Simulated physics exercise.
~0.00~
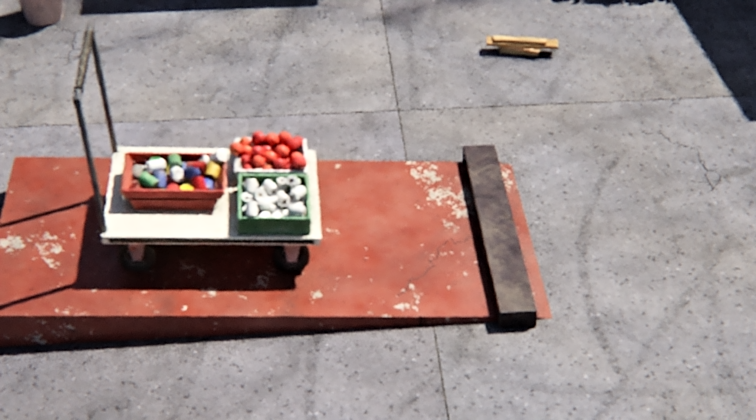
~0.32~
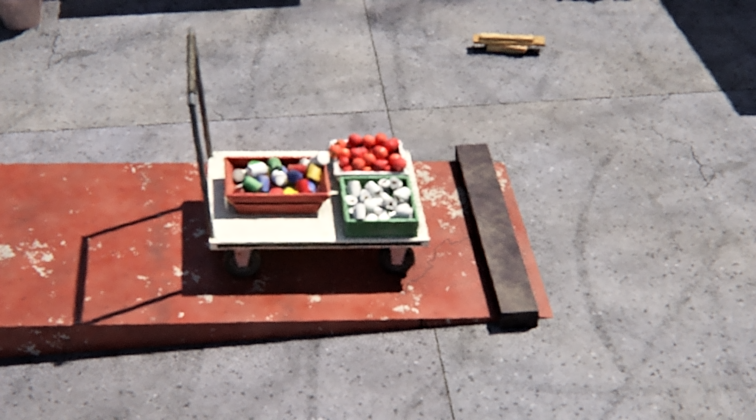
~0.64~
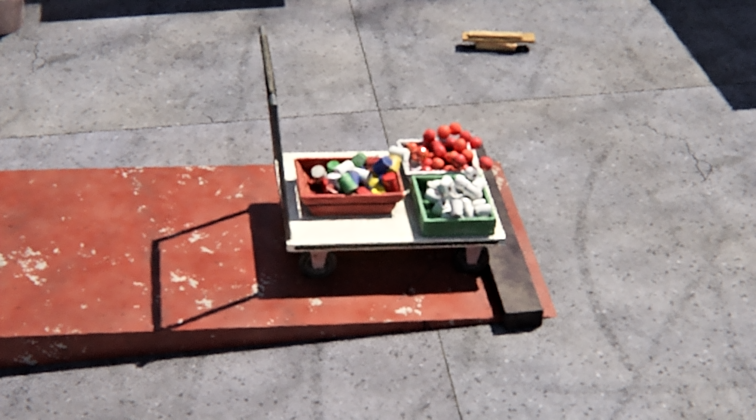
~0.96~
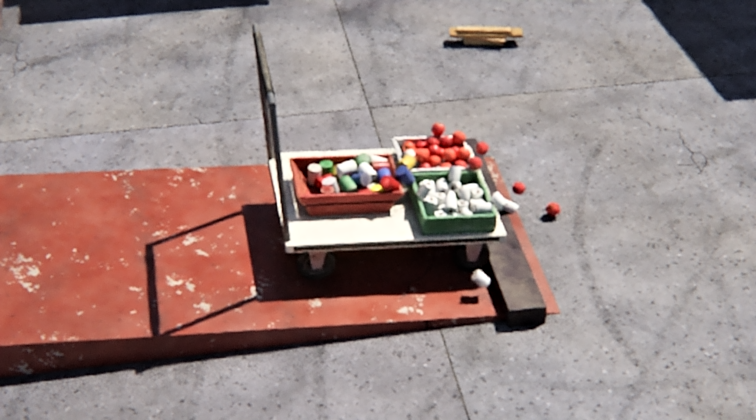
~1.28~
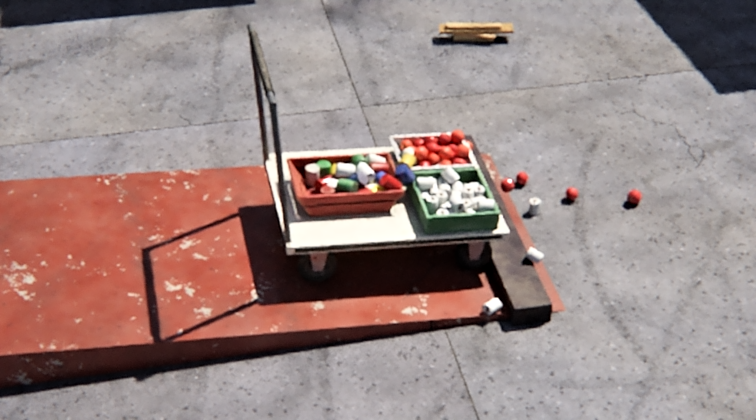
We see a trolley carrying a white crate of tomatoes, a green crate of paper rolls and a red crate of jars roll right down a red ramp to a dark wheel stop, where several tomatoes and white rolls spill beyond it, leaving the crates still mostly full.
